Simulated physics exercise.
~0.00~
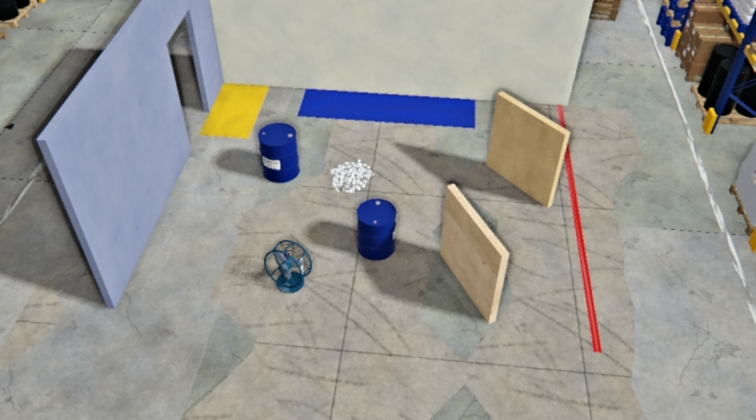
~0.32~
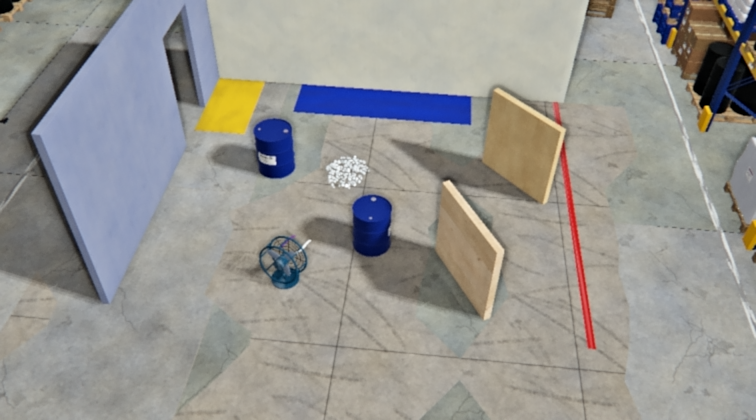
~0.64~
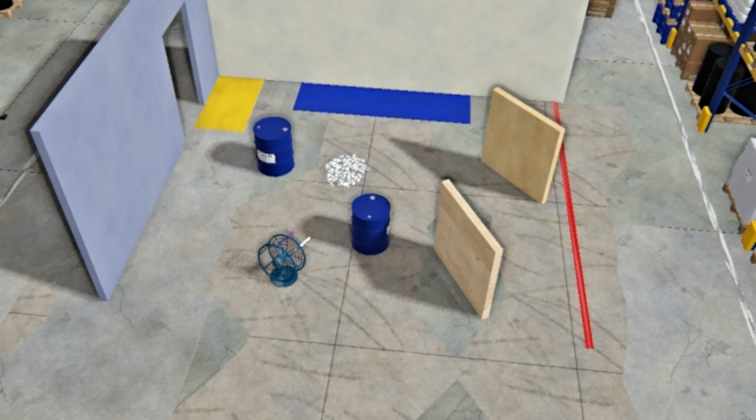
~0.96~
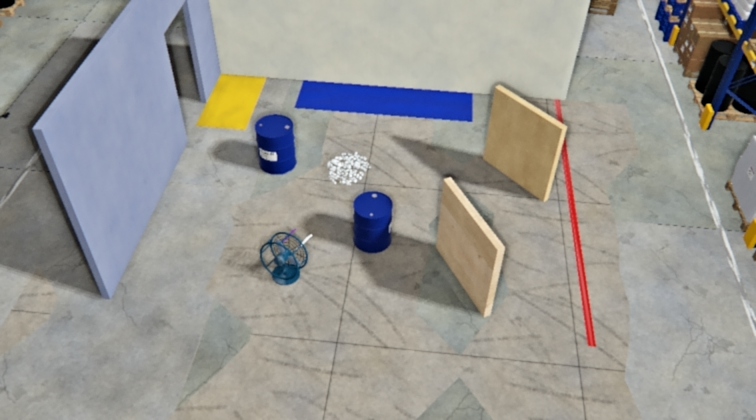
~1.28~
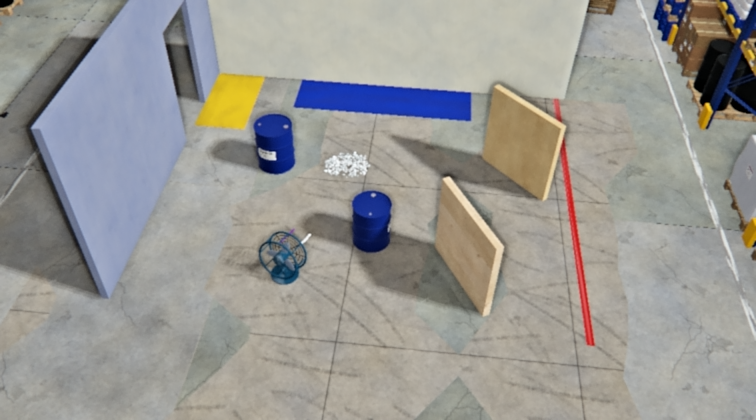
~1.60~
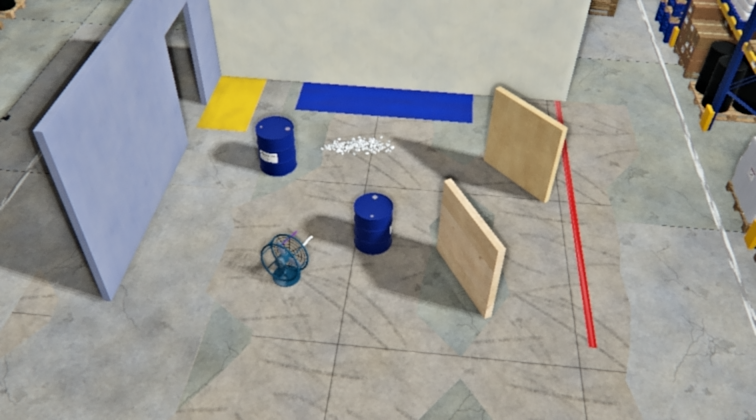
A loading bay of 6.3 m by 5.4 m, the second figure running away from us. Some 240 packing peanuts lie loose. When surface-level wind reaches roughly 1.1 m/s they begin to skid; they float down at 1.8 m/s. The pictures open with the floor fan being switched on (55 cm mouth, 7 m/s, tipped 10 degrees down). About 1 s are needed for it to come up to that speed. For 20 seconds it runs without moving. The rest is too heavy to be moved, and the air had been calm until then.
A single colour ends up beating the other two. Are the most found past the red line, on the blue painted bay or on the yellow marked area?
Most are at yellow.
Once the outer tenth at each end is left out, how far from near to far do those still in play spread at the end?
That comes to close to 0.4 m, I reckon.
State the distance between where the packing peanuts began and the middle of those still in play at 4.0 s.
Displacement of centre: Approx. 2.4 m.
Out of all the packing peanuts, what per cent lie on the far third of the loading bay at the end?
Share at the end: Close to 80 %.
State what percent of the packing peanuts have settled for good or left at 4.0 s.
The share is about 10 %.
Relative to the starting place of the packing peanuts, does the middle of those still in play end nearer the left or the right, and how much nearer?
Shift: Toward the left-hand side, approx. 2.4 m.
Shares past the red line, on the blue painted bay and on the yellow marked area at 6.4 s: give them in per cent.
Shares come out near 20 % for red, 30 % for blue and 30 % for yellow.
After 4.0 s the count stands so, 58 % are on the blue painted bay, 10 % past the red line and 20 % on the yellow marked area; the middle of those still in play is near (347, 85).
After 6.4 s the count stands so, 33 % are on the blue painted bay, 19 % past the red line and 33 % on the yellow marked area; the middle of those still in play is near (293, 81).
After 11.0 s the count stands so, 1 % are on the blue painted bay, 23 % past the red line and 65 % on the yellow marked area; the middle of those still in play is near (241, 77).
After 20.0 s, at the end, 0 % are on the blue painted bay, 23 % past the red line and 77 % on the yellow marked area; the middle of those still in play is near (233, 78).
